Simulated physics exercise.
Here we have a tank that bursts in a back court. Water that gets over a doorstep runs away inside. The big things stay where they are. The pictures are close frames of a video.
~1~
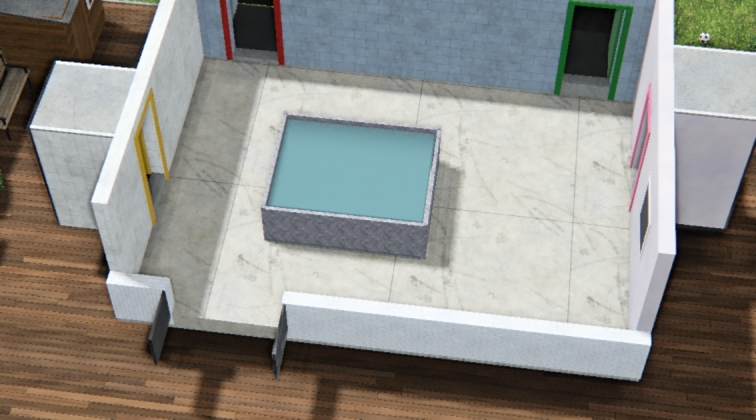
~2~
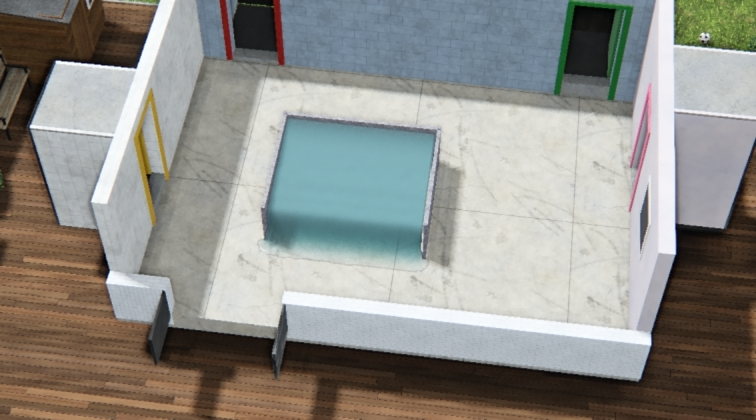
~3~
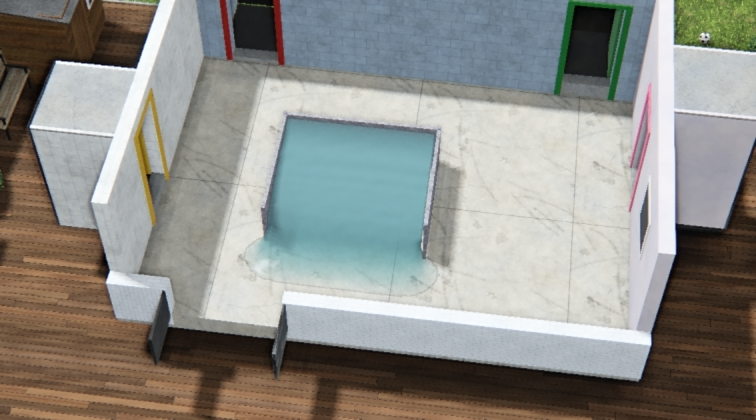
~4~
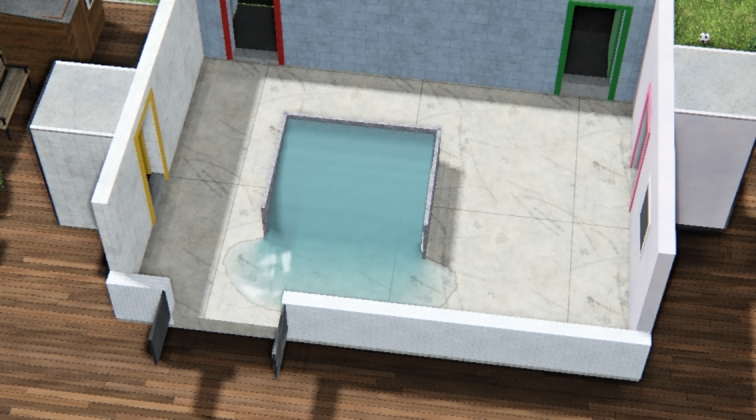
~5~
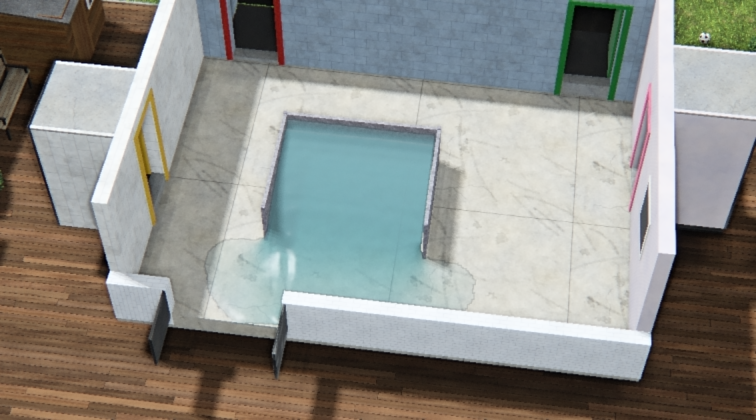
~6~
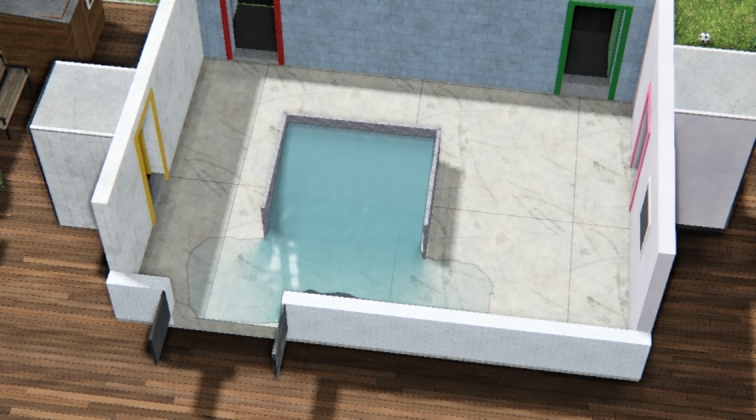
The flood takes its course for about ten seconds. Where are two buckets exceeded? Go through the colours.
The red door admits no more than that; the pink door lets in a lot; the green door admits no more than that; the yellow door admits no more than that.
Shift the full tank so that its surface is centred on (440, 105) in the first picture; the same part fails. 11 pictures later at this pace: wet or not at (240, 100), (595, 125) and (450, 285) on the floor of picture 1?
In that order: Free of water, not flooded, under water.
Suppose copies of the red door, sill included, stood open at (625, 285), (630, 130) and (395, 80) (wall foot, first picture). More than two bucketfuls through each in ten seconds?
One after the other: Goes over, takes more, keeps below it.
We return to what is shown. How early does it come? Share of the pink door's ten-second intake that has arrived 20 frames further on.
Close to 5 %.
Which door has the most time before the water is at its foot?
That is the red-painted one.
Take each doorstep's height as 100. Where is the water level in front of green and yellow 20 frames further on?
Roughly 0 per cent, then 40 per cent.
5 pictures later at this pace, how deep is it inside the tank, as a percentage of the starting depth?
Close to 48 %.
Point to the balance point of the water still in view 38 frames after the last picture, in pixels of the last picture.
I would point to (432, 213).
A moment on, water covers 20 % of the floor; the red door not reached, the pink door not reached, the green door not reached, the yellow door not reached.
Next, water covers 30 % of the floor; the red door not reached, the pink door not reached, the green door not reached, the yellow door not reached.
Then, water covers 50 % of the floor; the red door not reached, the pink door under two buckets in, the green door not reached, the yellow door wet at the sill, nothing in.
Later, water covers 90 % of the floor; the red door wet at the sill, nothing in, the pink door over two buckets in, the green door wet at the sill, nothing in, the yellow door wet at the sill, nothing in.
In the end, water covers 100 % of the floor; the red door under two buckets in, the pink door over two buckets in, the green door wet at the sill, nothing in, the yellow door wet at the sill, nothing in.
